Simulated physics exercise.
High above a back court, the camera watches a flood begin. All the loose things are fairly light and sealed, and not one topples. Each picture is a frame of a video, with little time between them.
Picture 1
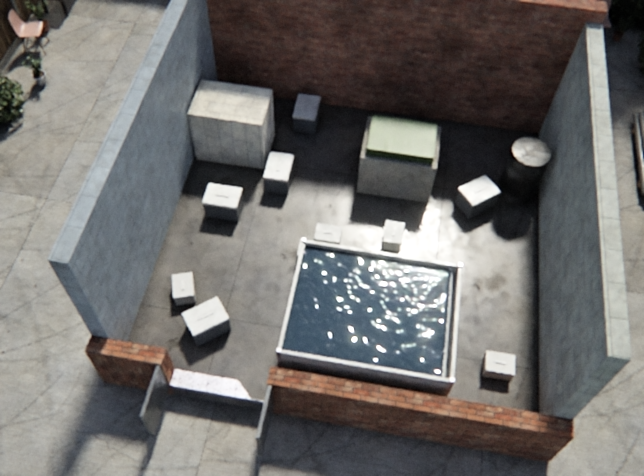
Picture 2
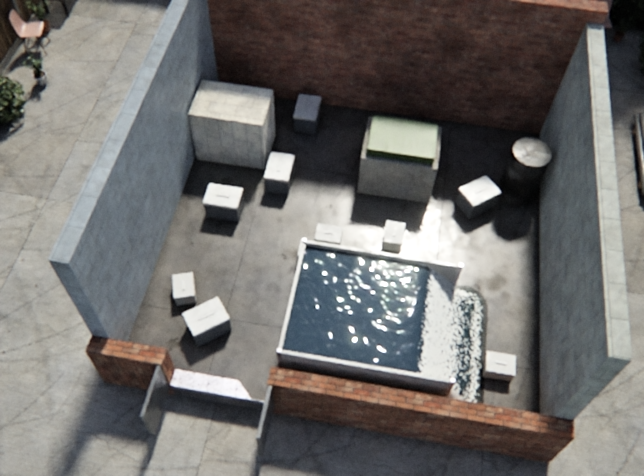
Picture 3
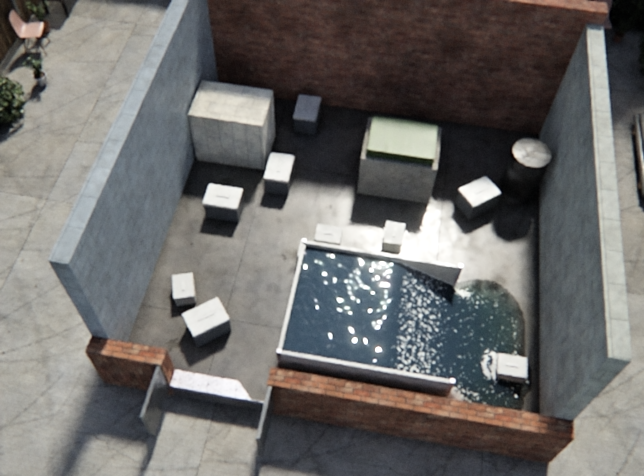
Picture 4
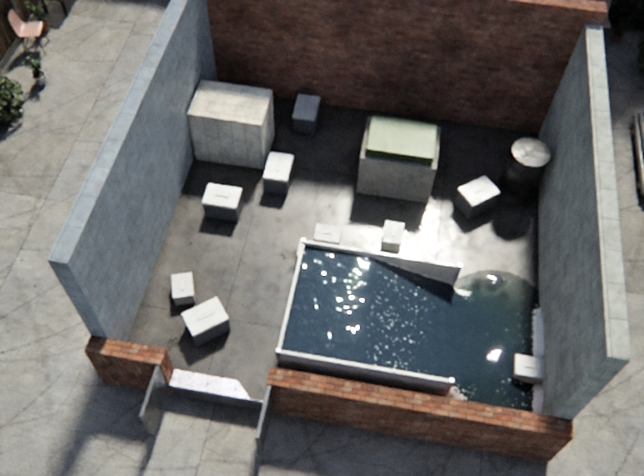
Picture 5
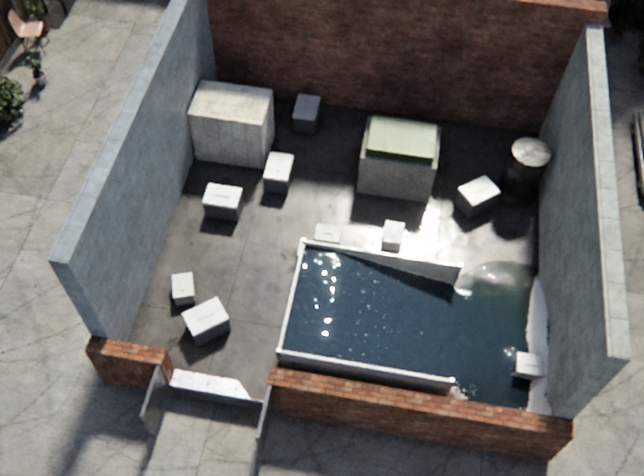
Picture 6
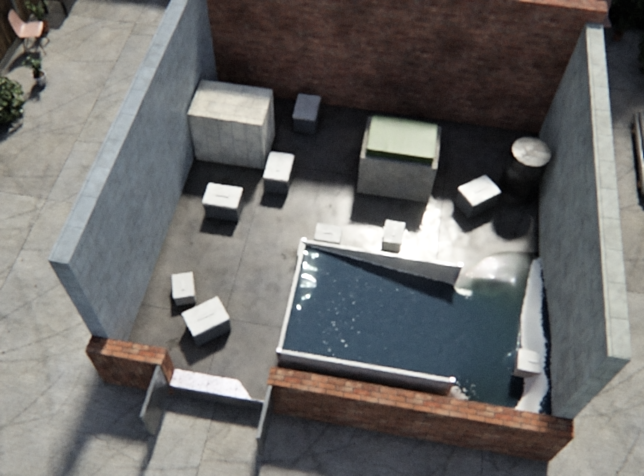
A walled back court is seen from high above, with pale side walls, a brick wall behind and low brick in front. A water-filled white-rimmed basin sits at the lower right, among pale boxes, larger blocks, one green-topped, and a dark barrel. The basin's right side opens and water rushes rightward, pushing the nearby white box toward the right wall, where foam spreads; the other boxes and camera stay still.
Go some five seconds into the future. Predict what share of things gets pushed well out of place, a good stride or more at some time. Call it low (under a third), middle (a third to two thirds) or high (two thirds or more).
Middle.
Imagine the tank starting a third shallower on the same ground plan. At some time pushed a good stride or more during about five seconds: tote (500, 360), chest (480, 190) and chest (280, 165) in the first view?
Taking them as listed - the full distance for the first, the full distance for the second, a shorter distance for the third.
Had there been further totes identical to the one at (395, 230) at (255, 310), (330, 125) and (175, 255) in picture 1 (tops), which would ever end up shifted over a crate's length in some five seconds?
As listed: Not that far, pushed that far, never so far.
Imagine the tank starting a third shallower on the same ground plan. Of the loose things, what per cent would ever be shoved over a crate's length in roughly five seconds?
Close to 20 % of the lot.
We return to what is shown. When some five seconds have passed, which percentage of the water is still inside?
By my count, 98 per cent.
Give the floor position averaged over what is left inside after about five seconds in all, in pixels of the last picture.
I'd say roughly (294, 236).
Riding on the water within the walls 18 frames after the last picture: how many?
So that is 2.
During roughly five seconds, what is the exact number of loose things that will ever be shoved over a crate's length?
I make it 5 in total.
A moment on, 0 of 10 are well off their spots; 1 afloat.
Next, 1 of 10 are well off their spots; 2 afloat.
Later, 2 of 10 are well off their spots; 2 afloat.
In the end, 5 of 10 are well off their spots, and 5 have been at some point; 3 afloat.
